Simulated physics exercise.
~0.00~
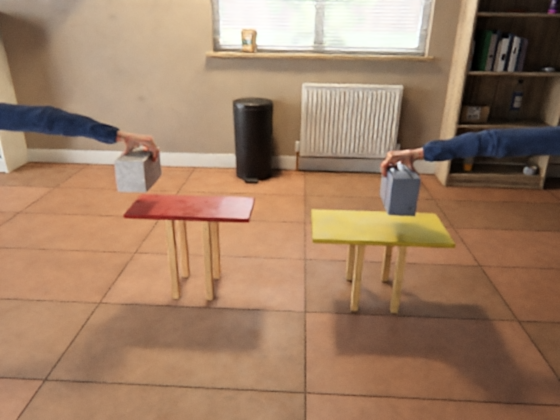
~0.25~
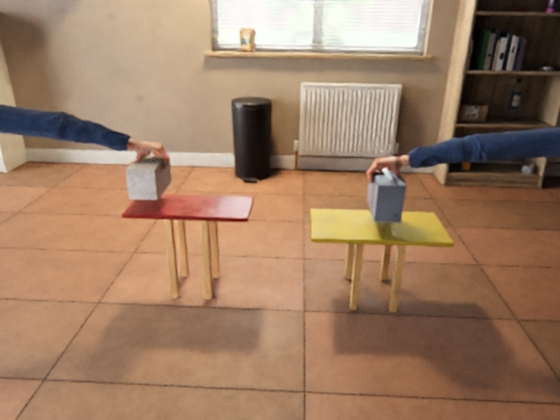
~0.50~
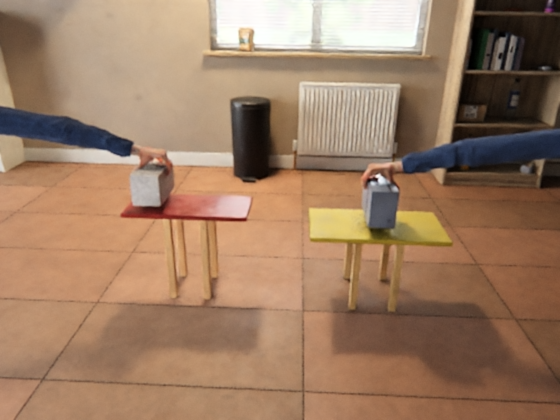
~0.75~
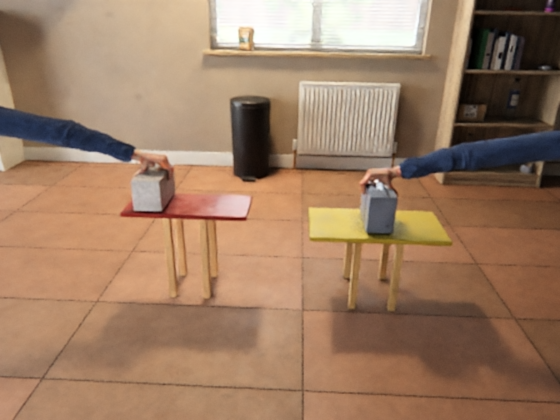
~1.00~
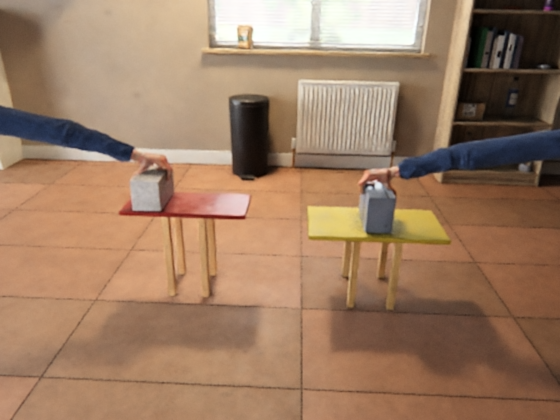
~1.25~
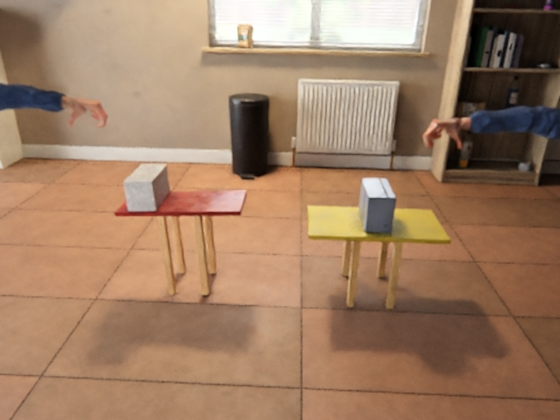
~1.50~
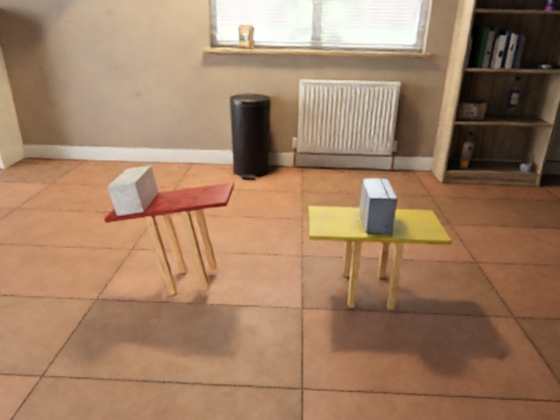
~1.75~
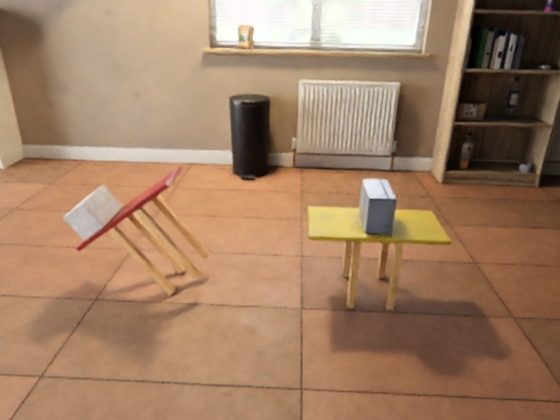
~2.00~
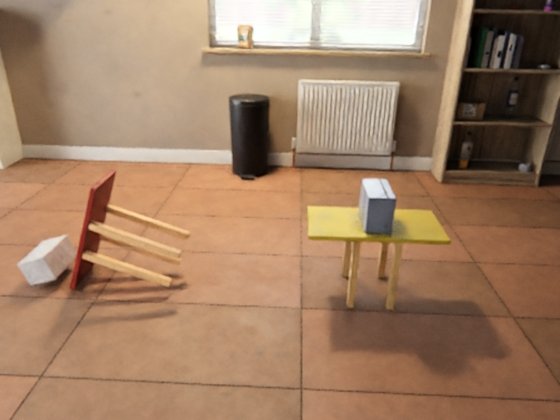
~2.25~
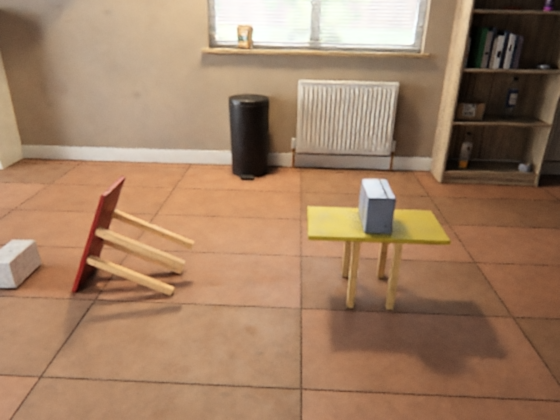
At the start, two hands reach in from opposite sides of a tiled room, each holding a grey block above a small table, red on the left and yellow on the right. The hands lower the blocks, setting the left one near the outer end of the red tabletop and the right one around the middle of the yellow. Both hands let go and draw back. The red table tilts to the left, its block riding down with it, and topples onto its side. The block tumbles away to the left, while the yellow table stays standing with its block upright on top.
